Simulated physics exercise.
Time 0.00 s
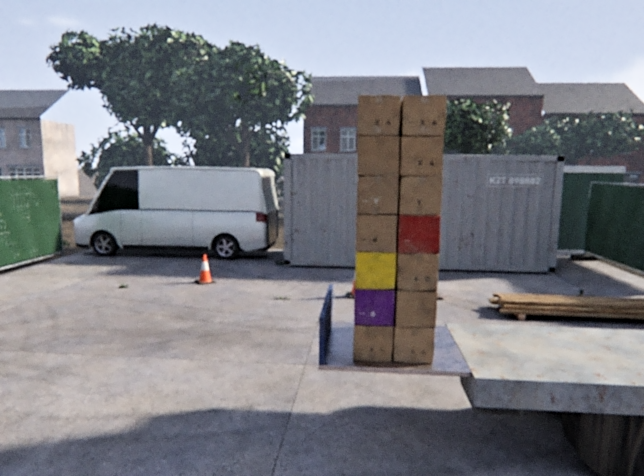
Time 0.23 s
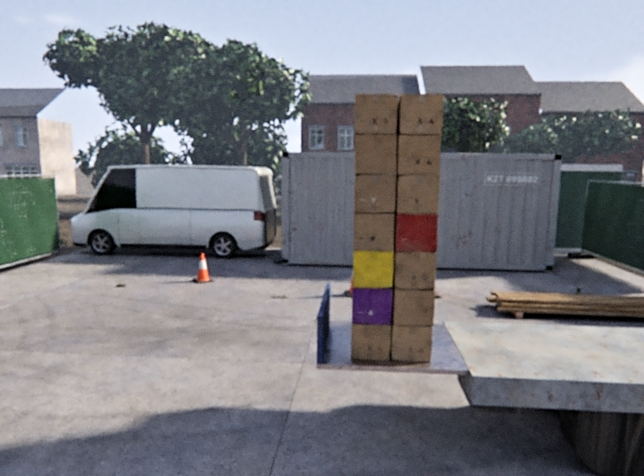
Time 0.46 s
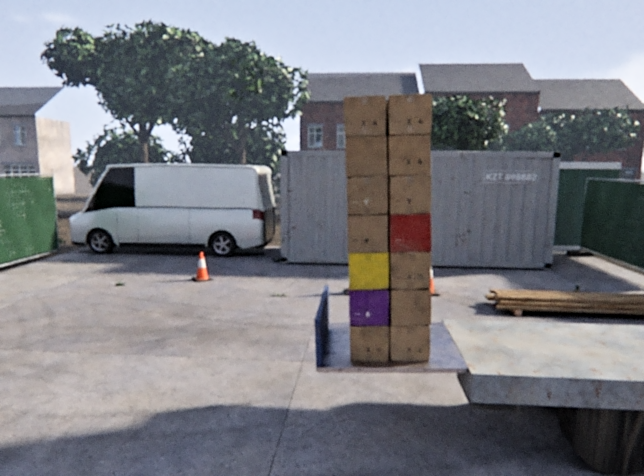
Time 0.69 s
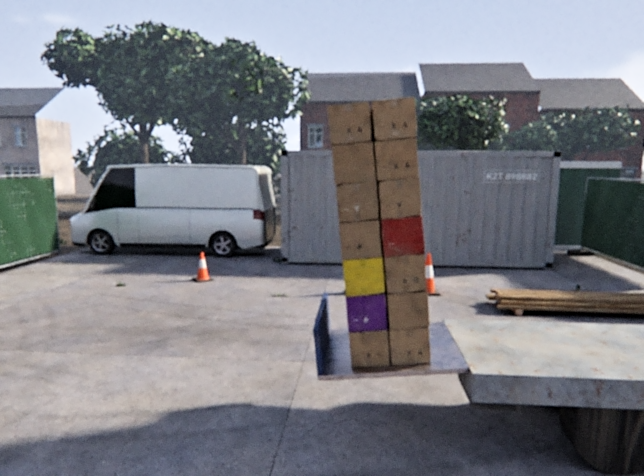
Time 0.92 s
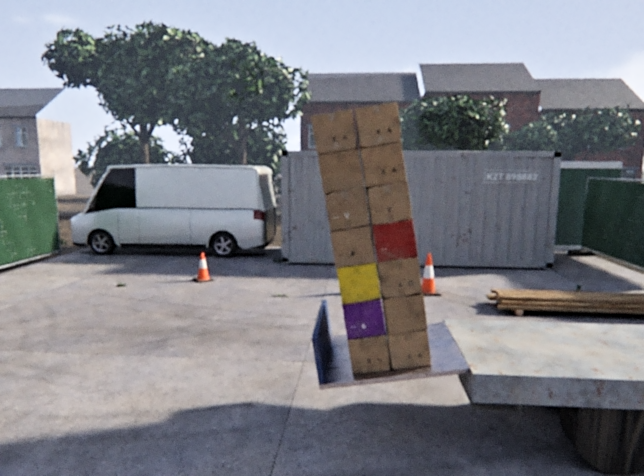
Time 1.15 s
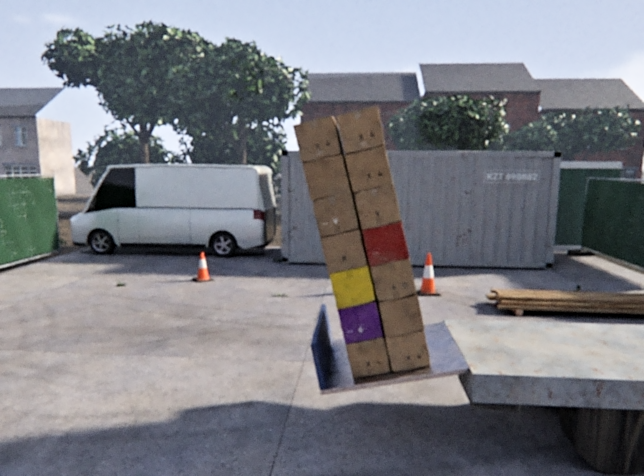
The clip opens on two tall columns of brown cartons, with yellow, purple and red ones among them, standing upright on a level flap in a paved yard. The flap then slopes down to the left, slightly at first and then more steeply, and the whole stack leans left with it.
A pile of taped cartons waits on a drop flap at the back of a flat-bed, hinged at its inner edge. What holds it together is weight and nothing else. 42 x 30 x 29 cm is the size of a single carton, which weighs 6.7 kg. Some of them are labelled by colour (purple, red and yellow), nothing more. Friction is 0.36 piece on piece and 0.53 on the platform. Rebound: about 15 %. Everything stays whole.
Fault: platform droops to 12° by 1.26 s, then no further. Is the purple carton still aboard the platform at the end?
Yes, it is still aboard.
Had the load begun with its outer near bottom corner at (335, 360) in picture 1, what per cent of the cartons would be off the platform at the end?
After that change, 60 per cent.
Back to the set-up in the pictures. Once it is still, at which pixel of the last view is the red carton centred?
About (198, 382).
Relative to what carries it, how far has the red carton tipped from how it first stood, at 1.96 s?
At that moment, roughly 50 degrees.
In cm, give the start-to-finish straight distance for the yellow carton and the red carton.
Net displacement (cm, approx.): Yellow = 170; red = 220.
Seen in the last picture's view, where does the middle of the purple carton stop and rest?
In the last picture it comes to a stop at about (332, 323).
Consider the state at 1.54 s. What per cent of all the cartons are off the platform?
5 percent by then.
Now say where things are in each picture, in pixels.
In the first frame (we follow the side turned to the camera; leans and shifts are taken against what carries them), platform's outer corner (321, 368) slope 0°; purple carton (374, 308); red carton (419, 235); yellow carton (376, 271); no piece has moved.
Platform's outer corner (319, 367) slope 0°; purple carton (372, 307), in the second frame.
Platform's outer corner (319, 370) slope 2°; purple carton (369, 308), in the third frame.
Platform's outer corner (320, 378) slope 6°; purple carton (367, 314), in the fourth frame.
Platform's outer corner (322, 387) slope 9°; purple carton (364, 320), in the fifth frame.
Platform's outer corner (323, 393) slope 12°; purple carton (360, 324); red carton (386, 245) displaced 32 mm; yellow carton (353, 288) displaced 25 mm; 24 stirred so far, in the sixth frame.
Around 1.54 s, slope 12°; 2 of the 34 cartons off the platform; purple carton tipped 14°; yellow carton tipped 14°.
Around 1.96 s, slope 12°; 22 of the 34 cartons off the platform; purple carton tipped 30°; yellow carton tipped 46°, 20 cm lower.
Around 2.68 s, slope 12°; 22 of the 34 cartons off the platform; purple carton tipped 30°; red carton upside down.
Finally (4.5 s), slope 12°; 22 of the 34 cartons off the platform; purple carton tipped 29°; red carton upside down; yellow carton on its side. Seen by the last camera, middles, purple carton near (332, 323), red carton near (198, 382).
